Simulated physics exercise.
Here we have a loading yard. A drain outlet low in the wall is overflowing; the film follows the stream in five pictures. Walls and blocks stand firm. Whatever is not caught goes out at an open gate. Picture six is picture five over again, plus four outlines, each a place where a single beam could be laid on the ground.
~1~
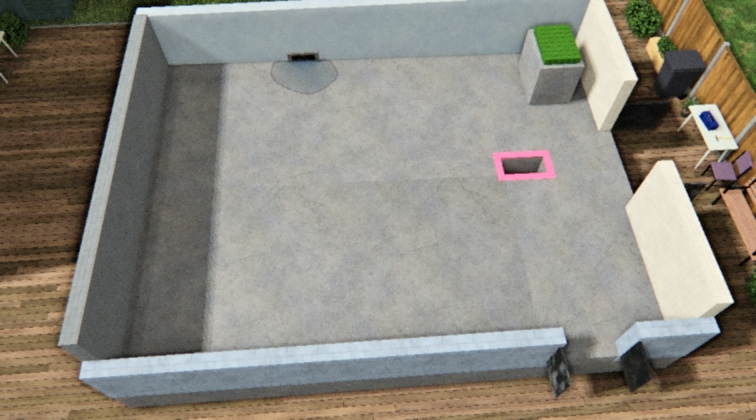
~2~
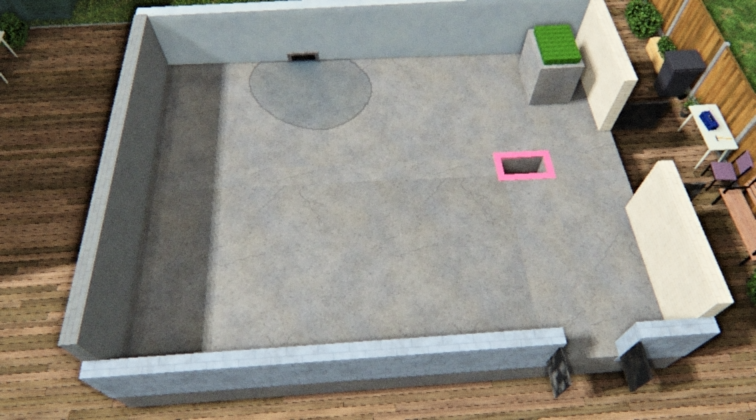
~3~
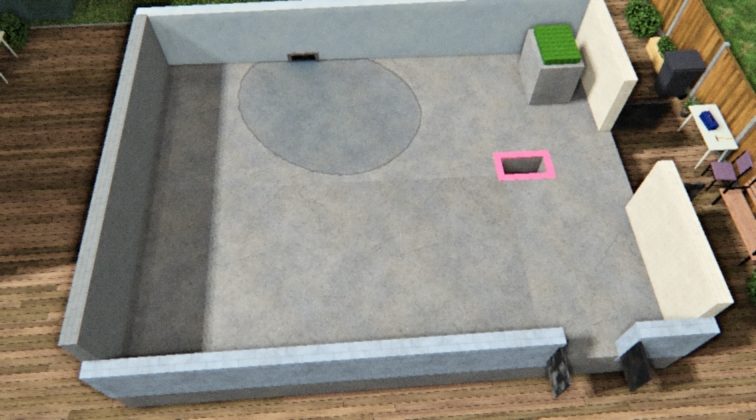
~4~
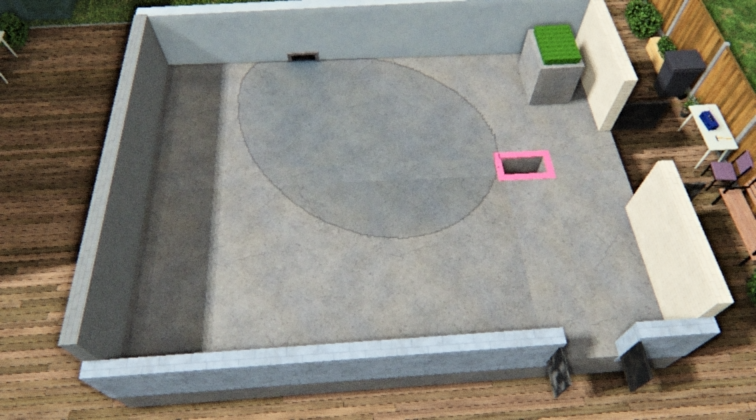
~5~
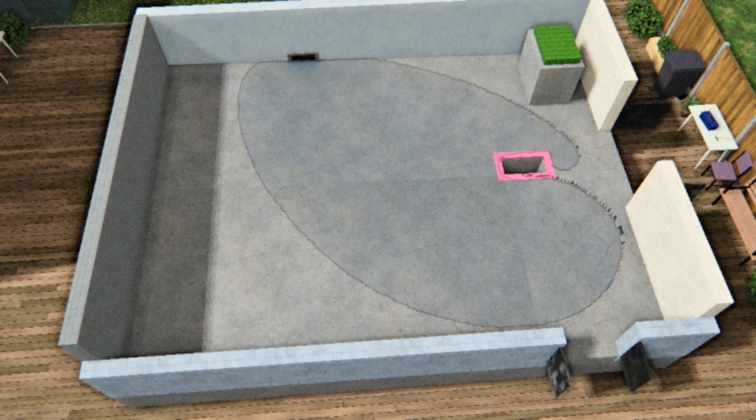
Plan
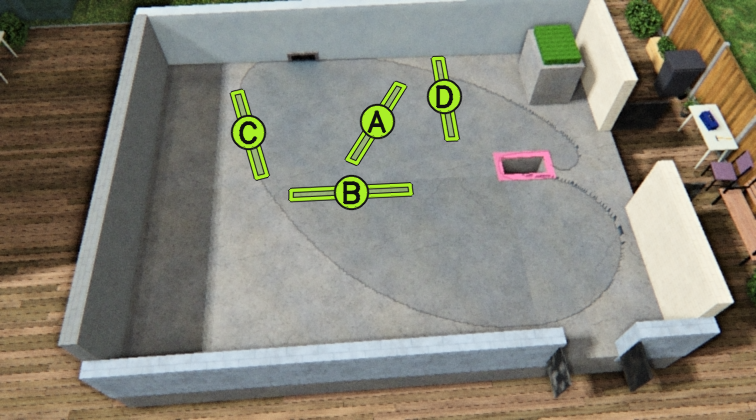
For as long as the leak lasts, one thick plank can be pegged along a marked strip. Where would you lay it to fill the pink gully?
Take B.
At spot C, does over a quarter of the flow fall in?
No.
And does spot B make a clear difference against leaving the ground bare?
Yes.
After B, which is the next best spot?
C it is.
In lime, A from (352, 161) to (400, 84); B from (291, 195) to (410, 189); C from (237, 92) to (261, 176); D from (452, 138) to (438, 58).
For spot A, about 5 % of the stream goes into the pink gully, about 94 % out by the gates.
For spot B, about 34 % of the stream goes into the pink gully, about 65 % out by the gates.
For spot C, about 17 % of the stream goes into the pink gully, about 83 % out by the gates.
For spot D, about 7 % of the stream goes into the pink gully, about 93 % out by the gates.
